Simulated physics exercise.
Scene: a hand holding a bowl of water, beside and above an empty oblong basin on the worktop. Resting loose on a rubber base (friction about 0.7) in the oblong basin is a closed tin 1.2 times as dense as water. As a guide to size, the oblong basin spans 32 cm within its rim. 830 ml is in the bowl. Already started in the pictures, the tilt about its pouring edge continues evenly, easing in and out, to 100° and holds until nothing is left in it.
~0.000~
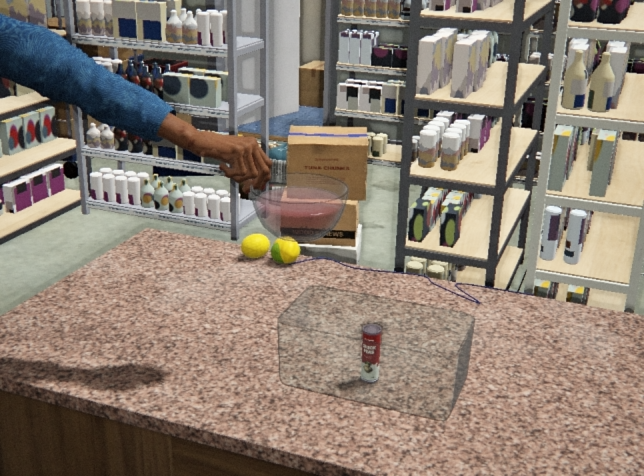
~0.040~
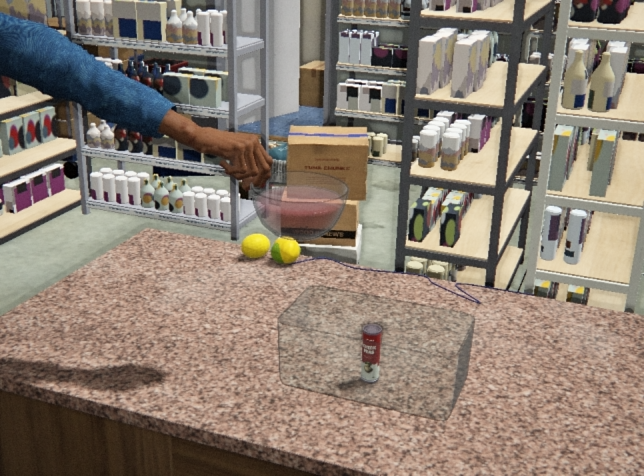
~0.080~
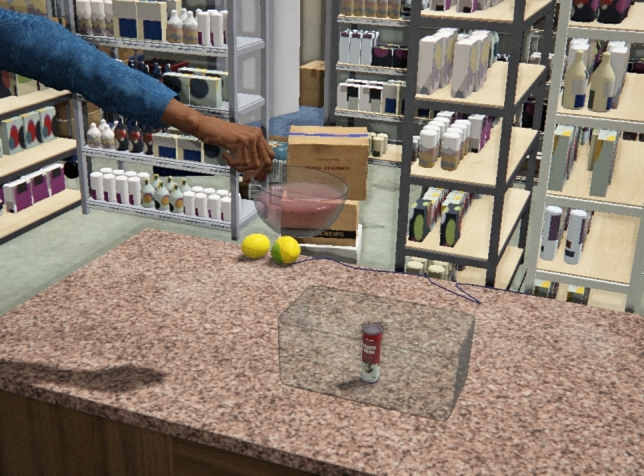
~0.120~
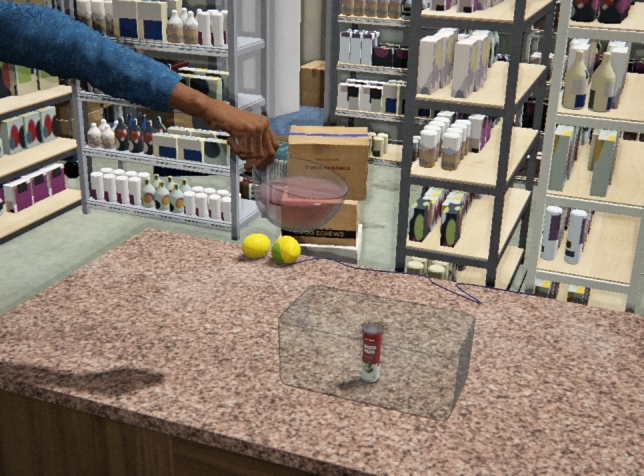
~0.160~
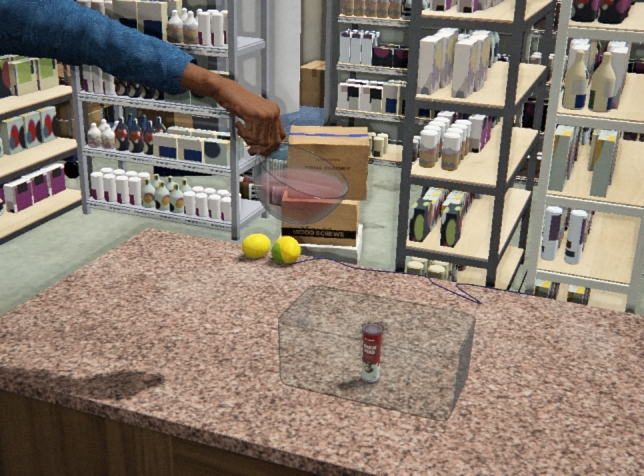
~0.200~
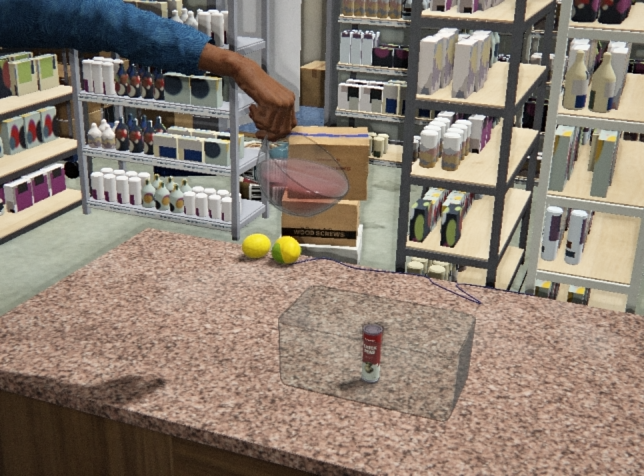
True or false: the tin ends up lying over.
True.
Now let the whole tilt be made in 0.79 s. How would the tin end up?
Well, the tin simply holds firm.
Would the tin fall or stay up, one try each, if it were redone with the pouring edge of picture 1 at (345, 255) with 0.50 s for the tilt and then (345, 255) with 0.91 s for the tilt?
In the first try it remains standing; in the second it remains standing.
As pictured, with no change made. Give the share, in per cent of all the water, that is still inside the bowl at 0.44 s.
40 %.
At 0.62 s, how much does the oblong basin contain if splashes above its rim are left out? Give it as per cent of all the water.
I'd say roughly 52 in a hundred of it.
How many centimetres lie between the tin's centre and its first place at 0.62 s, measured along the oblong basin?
Estimate: Around 0 cm.
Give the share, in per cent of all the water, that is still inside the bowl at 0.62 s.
1 %.
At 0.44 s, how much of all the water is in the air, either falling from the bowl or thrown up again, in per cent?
Roughly 58 percent.
By 0.44 s the tilt is 97° and 41 per cent is still to pour; the tin stands where it began.
By 0.62 s the tilt is 100° and 1 per cent is still to pour; the tin stands where it began.
By 0.80 s the tilt is 100° and 0 per cent is still to pour; the tin leans 12°.
By 1.00 s the tilt is 100° and 0 per cent is still to pour; the tin lies on its side.
At rest the tin lies on its side.
